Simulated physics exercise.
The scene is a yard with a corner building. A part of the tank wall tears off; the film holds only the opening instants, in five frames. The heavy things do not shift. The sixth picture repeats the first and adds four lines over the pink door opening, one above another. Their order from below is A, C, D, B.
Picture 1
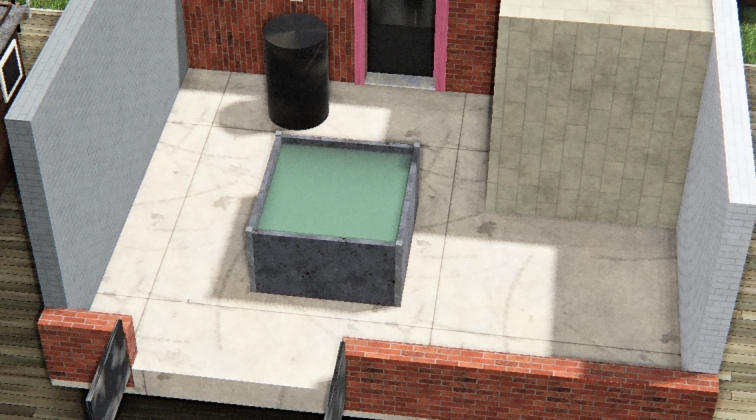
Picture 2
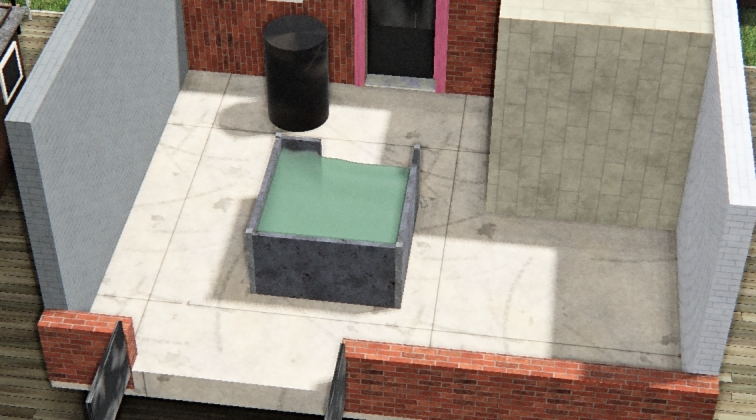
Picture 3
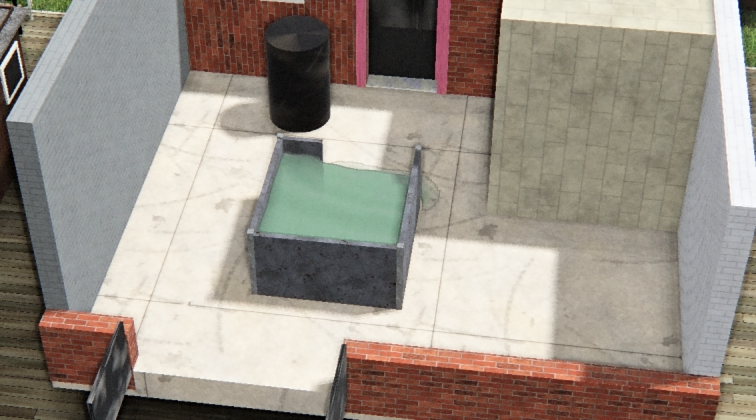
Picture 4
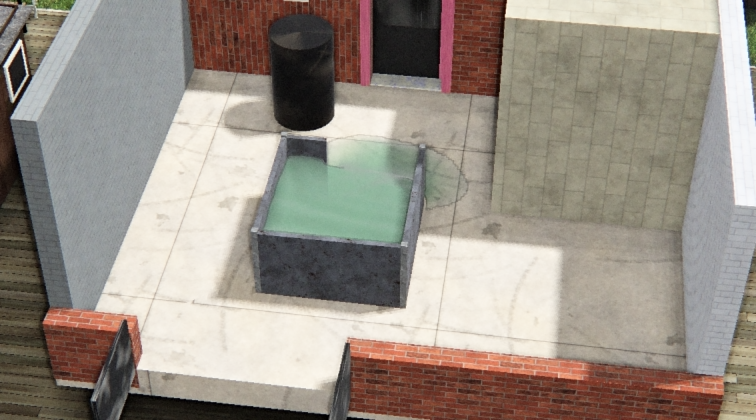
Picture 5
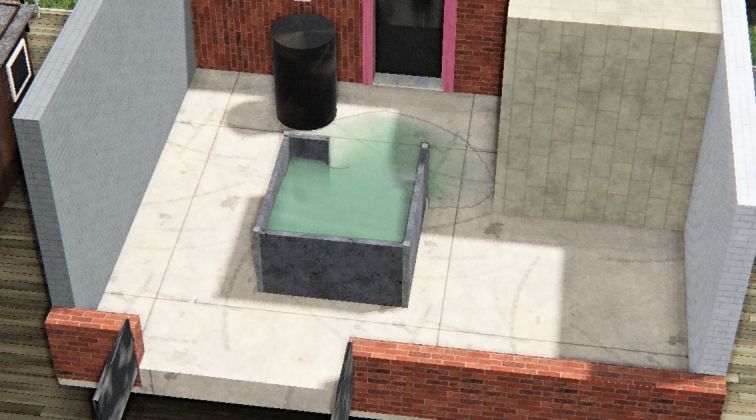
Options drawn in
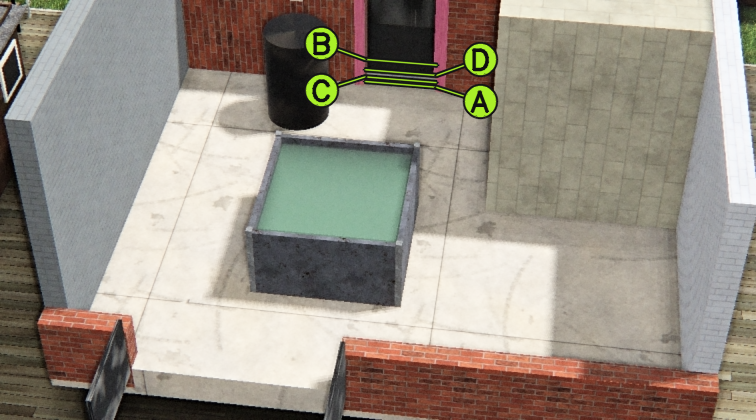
Green water in a dark tank pours through its broken back wall and spreads across the yard.
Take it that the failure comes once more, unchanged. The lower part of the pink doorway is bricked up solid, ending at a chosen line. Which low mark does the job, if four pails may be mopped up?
B is the one.
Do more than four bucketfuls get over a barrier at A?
Yes, that goes wrong.
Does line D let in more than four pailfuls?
Yes.
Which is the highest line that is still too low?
Here it is line D.
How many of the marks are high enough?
One of them.
On the marked copy, A at (400, 84); B at (400, 62); C at (400, 79); D at (400, 72); from the bottom up A, C, D, B.
With A, dozens of bucketfuls pour in.
With B, a bucket or two gets in.
With C, dozens of bucketfuls pour in.
With D, about 13 bucketfuls get in.
